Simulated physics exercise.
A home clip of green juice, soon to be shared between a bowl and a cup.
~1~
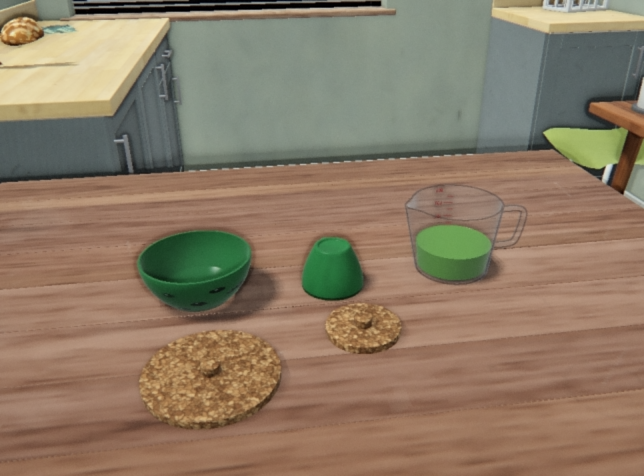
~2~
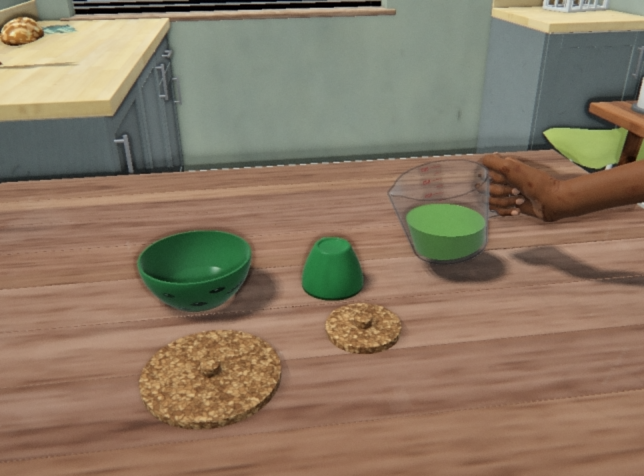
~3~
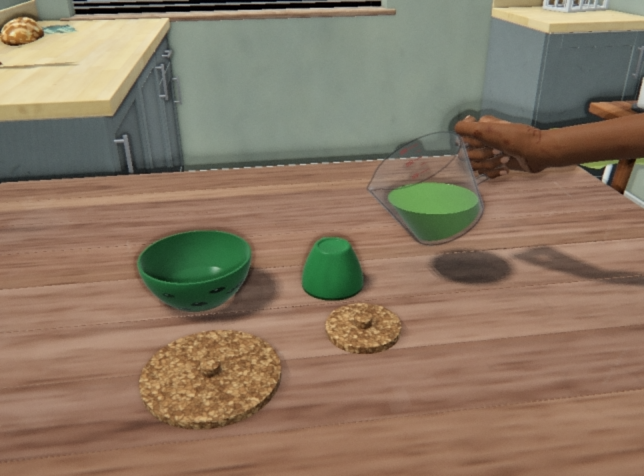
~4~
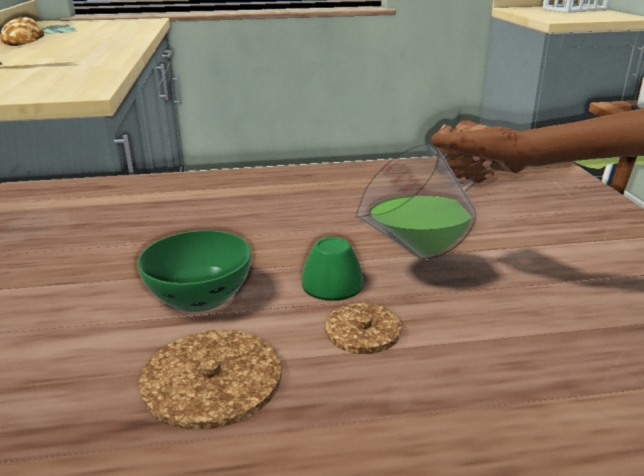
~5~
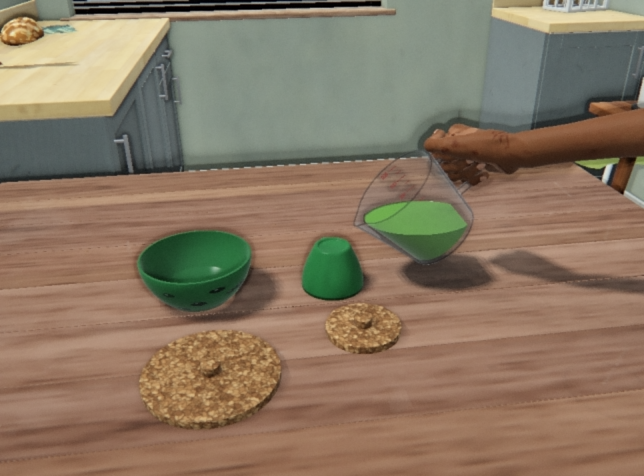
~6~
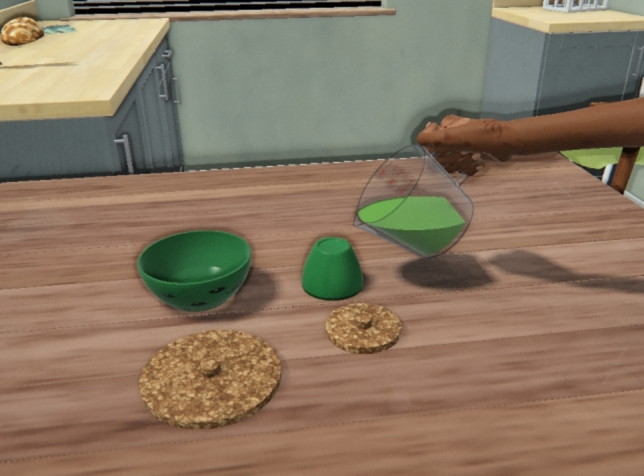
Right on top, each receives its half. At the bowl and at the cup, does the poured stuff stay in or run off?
The bowl keeps it I expect; the cup sends it away I expect.
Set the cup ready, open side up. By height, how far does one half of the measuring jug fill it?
Around 75 %.
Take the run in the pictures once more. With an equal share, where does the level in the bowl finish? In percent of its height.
About 30 per cent of its height.
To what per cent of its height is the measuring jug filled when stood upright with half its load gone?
I'd guess around 20 in a hundred.
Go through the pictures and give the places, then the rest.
At the start; measuring jug (454, 233) about a third full; cup (333, 267) upside down; bowl (198, 278) open, in the first frame.
A hand has the measuring jug; measuring jug about a third full, surface at (446, 220); cup (333, 267) upside down, in the second frame.
Tilting; measuring jug (431, 189) tipped 30° with all of its load; bowl (198, 278) open, in the third frame.
No stream yet; measuring jug (420, 204) tipped 40° with all of its load; cup (333, 267) upside down, in the fourth frame.
Still nothing leaves it; measuring jug (417, 209) tipped 45° with all of its load; bowl (198, 278) open, in the fifth frame.
On the point of pouring; measuring jug (416, 204) tipped 50° with all of its load; cup (333, 267) upside down; bowl (198, 278) open, in the sixth frame.
Shortly, it runs off the upturned base of the cup.
Then, the green juice goes into the bowl.
At the finish, the cup is empty, in a puddle; the bowl has its share inside.
